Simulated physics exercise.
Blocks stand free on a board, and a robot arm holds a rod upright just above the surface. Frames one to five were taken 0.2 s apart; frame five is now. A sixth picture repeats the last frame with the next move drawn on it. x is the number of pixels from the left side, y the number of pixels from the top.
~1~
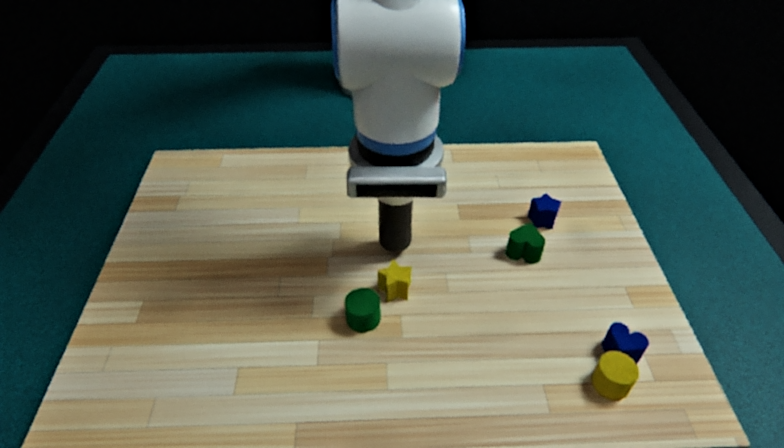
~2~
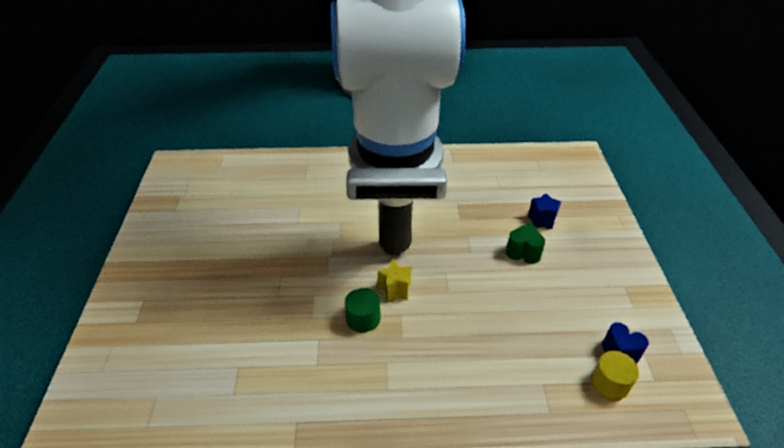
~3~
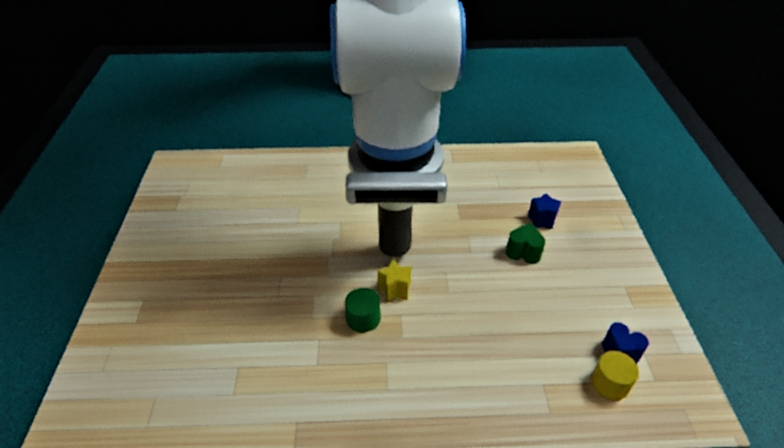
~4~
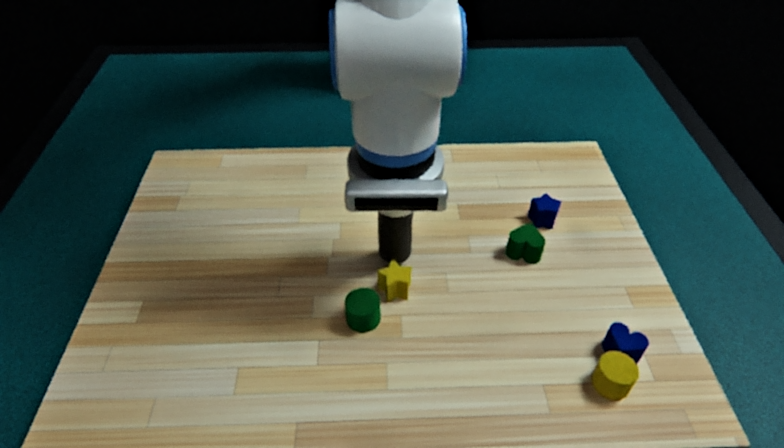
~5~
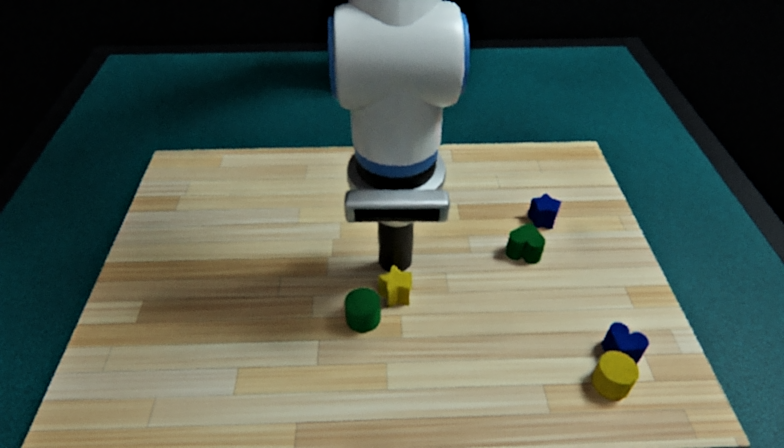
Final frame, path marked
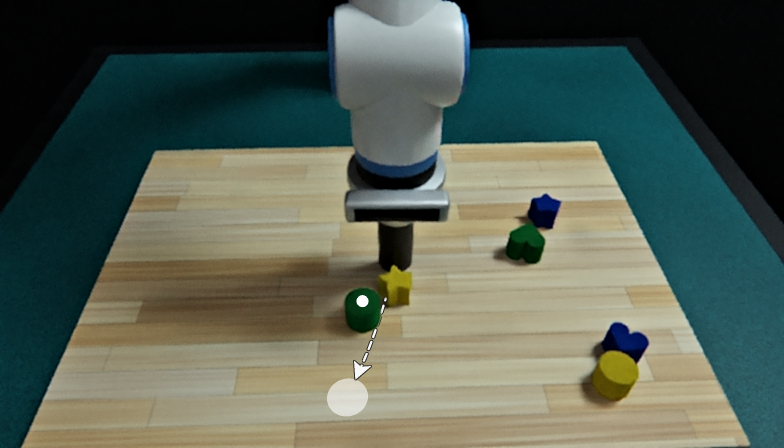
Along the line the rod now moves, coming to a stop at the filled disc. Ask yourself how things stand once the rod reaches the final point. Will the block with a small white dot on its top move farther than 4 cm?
I'd say yes.
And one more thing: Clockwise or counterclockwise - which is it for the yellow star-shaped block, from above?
Short answer: Counterclockwise.
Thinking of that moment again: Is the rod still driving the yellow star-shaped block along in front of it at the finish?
That would be a no.
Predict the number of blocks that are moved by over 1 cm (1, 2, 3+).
Total moved: Two.
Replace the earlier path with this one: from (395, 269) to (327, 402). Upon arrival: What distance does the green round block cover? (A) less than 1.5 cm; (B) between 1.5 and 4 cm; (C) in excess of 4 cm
C
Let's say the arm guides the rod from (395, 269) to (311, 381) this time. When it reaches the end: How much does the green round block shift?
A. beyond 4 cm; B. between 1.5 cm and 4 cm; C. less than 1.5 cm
A.
The line goes from (395, 269) via (383, 307) and (369, 349), ending at (348, 397); the dot is on the green round block.
On the path given first. One third of the way, rod (383, 300); green round block (355, 311); yellow star-shaped block (398, 313), turned 55° anticlockwise.
Two thirds of the way, rod (367, 343); green round block (328, 338); yellow star-shaped block (401, 337), turned 110° anticlockwise.
At the end, rod (347, 389); green round block (321, 345); yellow star-shaped block (401, 338), turned 115° anticlockwise.
